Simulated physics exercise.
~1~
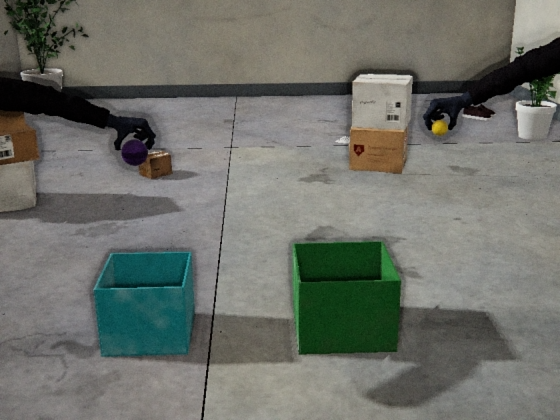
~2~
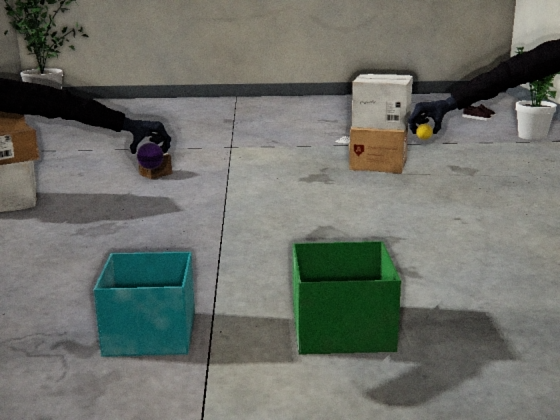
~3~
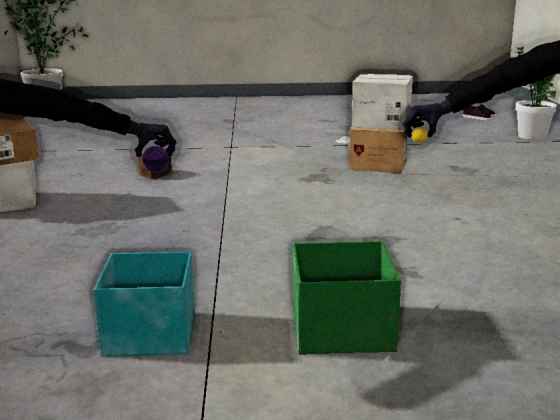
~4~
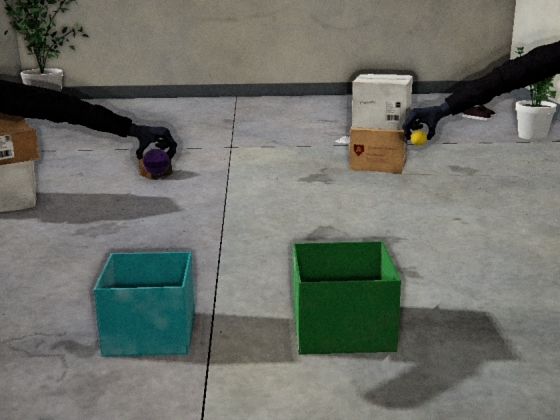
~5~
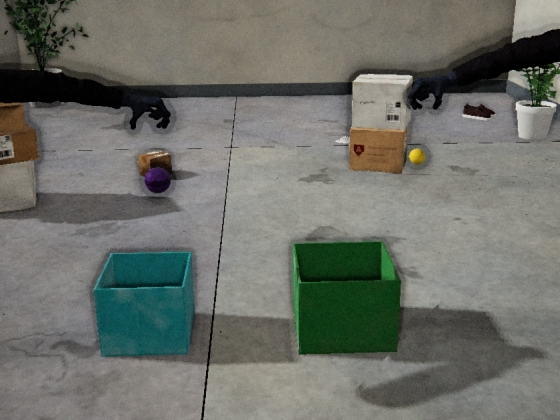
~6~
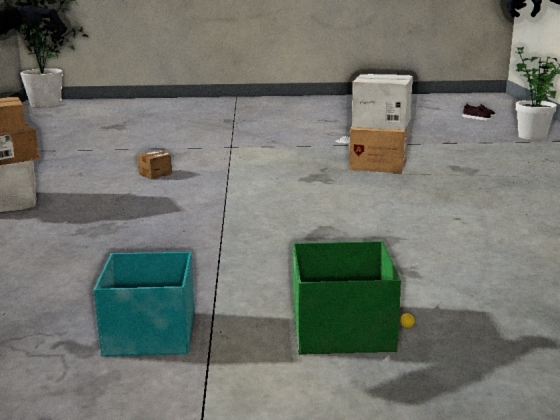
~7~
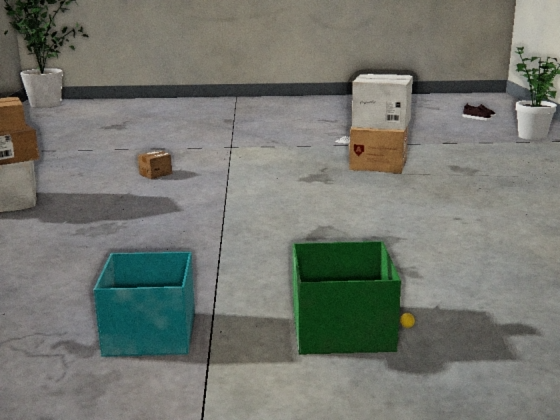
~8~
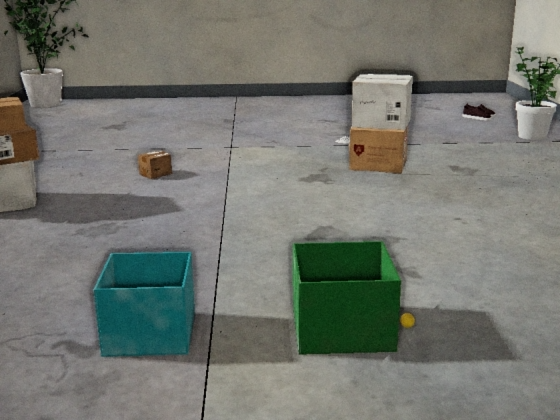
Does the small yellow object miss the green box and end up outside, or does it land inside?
It misses the green box and ends up on the floor just to the right of it, while the purple ball drops into the teal box.
